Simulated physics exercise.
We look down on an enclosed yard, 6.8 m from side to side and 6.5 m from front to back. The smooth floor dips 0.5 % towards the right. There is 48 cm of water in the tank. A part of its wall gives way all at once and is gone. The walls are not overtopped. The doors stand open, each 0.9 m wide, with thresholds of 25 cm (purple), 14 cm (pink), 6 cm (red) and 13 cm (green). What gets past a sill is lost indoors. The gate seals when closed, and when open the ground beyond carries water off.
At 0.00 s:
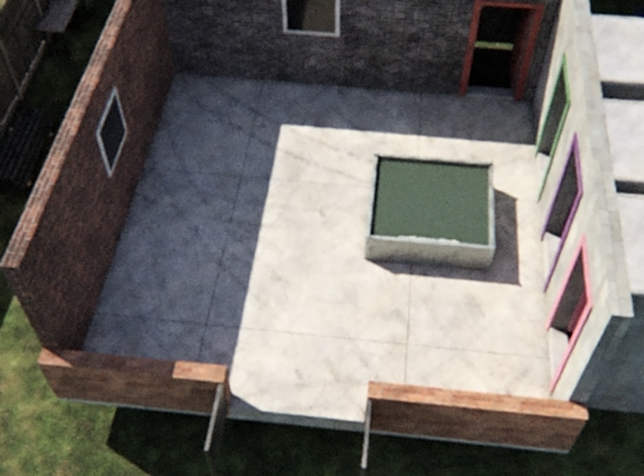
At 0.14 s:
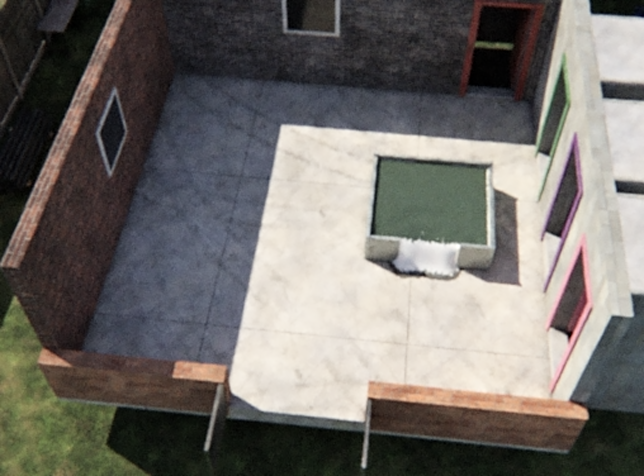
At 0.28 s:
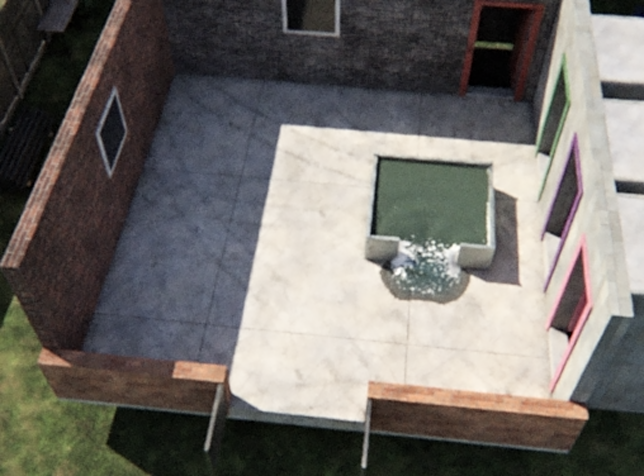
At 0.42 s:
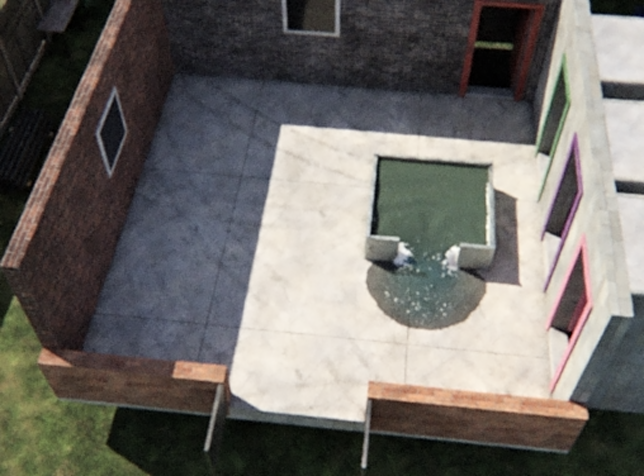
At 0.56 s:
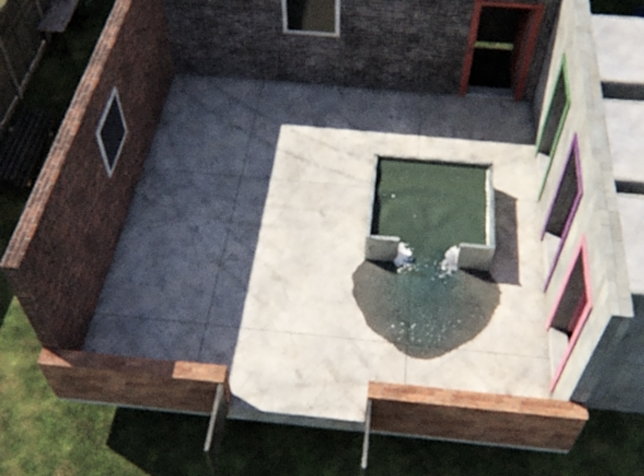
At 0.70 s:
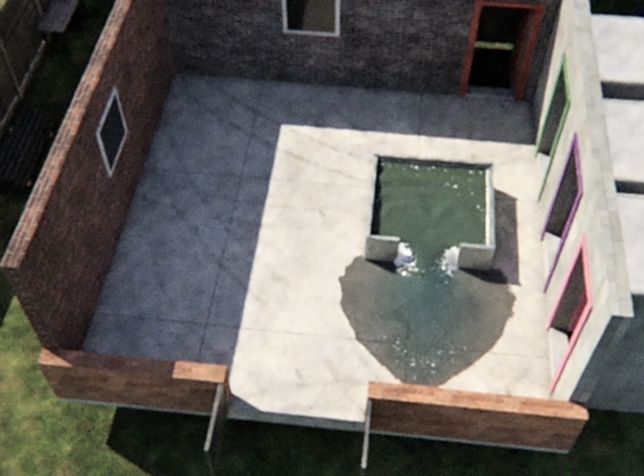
At the start, a square tank of dark green water stands whole and still in a brick-walled yard, partly in sunlight. Part of its front wall gives way, and white, foaming water bursts through the gap. The water then spreads across the pale floor in a widening dark pool towards the low front wall.
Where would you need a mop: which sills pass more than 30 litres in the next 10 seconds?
Within that time: At the purple door it keeps below the limit; at the pink door it keeps below the limit; at the red door it does not reach the limit; at the green door it stays under the limit.
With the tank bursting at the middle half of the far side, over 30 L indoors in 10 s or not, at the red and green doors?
Against that limit: Red above, green under.
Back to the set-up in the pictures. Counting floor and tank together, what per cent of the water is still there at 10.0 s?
Roughly 76 in a hundred.
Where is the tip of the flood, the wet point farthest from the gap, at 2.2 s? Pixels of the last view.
Around (248, 393).
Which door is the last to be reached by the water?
It is the red one.
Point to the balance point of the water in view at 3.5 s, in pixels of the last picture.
At about (433, 289).
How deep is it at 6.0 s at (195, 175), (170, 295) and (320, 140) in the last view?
About 0, 1 and 0 cm.
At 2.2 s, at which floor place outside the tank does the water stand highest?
At about (532, 423).
After 1.4 s water covers 15 % of the floor and is deepest (23 cm) near (421, 274); purple door not reached, pink door not reached, red door not reached, green door not reached.
After 2.2 s water covers 20 % of the floor and is deepest (28 cm) near (532, 423); purple door not reached, pink door 7 cm at the sill, 0 L in, red door not reached, green door not reached.
After 3.5 s water covers 20 % of the floor and is deepest (17 cm) near (441, 413); purple door not reached, pink door 12 cm at the sill, 1 L in, red door not reached, green door not reached.
After 6.0 s water covers 40 % of the floor and is deepest (14 cm) near (545, 424); purple door 5 cm at the sill, 0 L in, pink door 9 cm at the sill, 1 L in, red door not reached, green door 5 cm at the sill, 0 L in.
After 10.0 s water covers 60 % of the floor and is deepest (8 cm) near (527, 116); purple door 3 cm at the sill, 0 L in, pink door 6 cm at the sill, 2 L in, red door 7 cm at the sill, 6 L in, green door 4 cm at the sill, 0 L in.
